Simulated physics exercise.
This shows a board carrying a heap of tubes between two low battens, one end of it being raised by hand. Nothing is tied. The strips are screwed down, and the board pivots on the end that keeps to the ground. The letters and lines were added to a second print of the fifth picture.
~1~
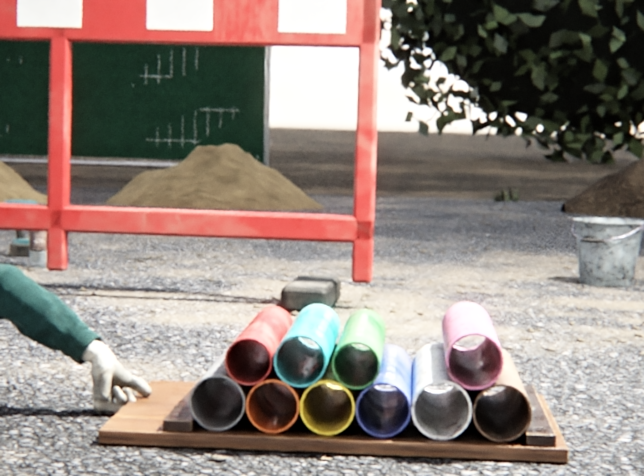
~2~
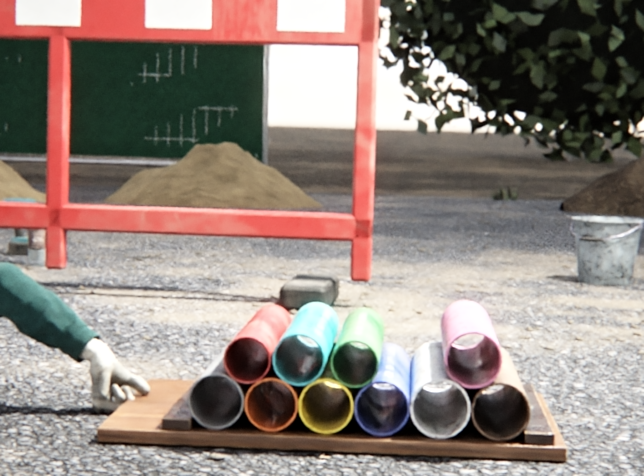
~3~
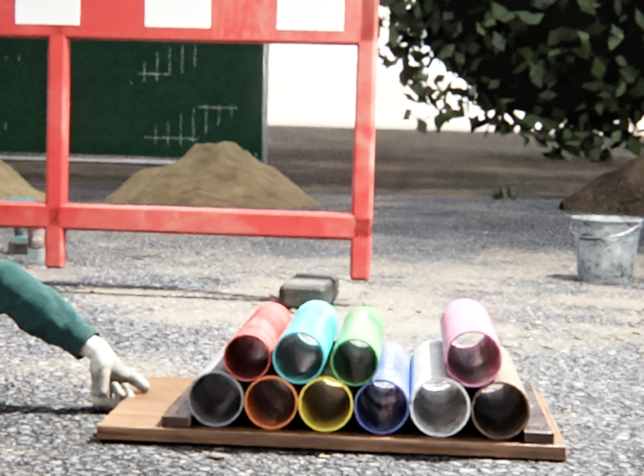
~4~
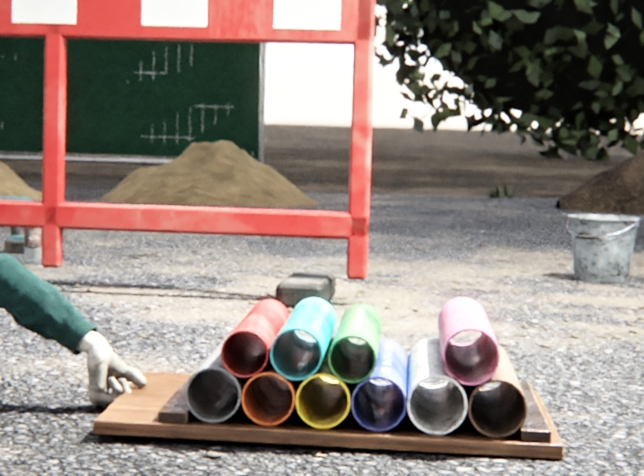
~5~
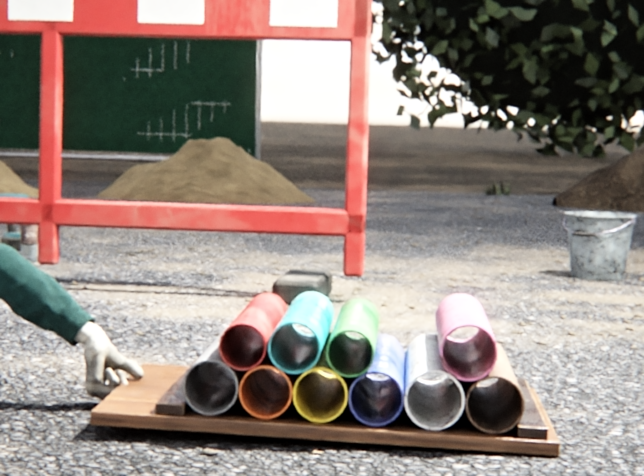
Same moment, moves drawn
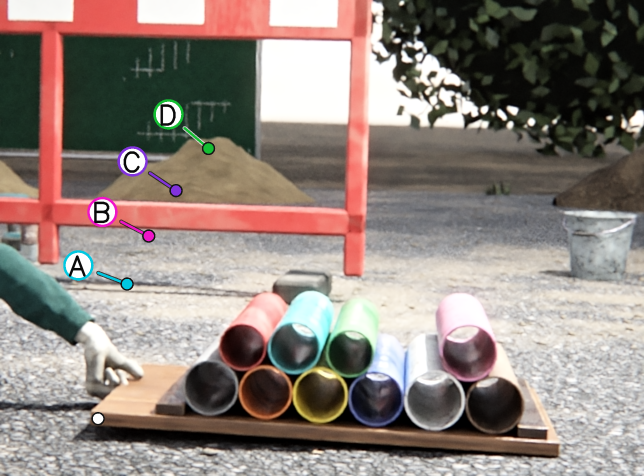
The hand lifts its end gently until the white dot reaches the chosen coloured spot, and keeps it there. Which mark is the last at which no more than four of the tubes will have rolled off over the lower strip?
Stop at B.
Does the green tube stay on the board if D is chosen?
No, with D.
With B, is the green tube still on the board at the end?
Yes.
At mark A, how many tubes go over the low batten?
At A the number is none.
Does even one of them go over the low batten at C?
Yes, at C.
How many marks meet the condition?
Two of the four.
On the marked copy, A at (127, 284); B at (149, 236); C at (176, 191); D at (208, 149); the white dot at (98, 419).
Following B. Soon after the start, board at 16°.
Later, board at 26°.
In the end, board at 26°, none over the low batten.
As for the rest, A none over the low batten; C ten over the low batten; D ten over the low batten.
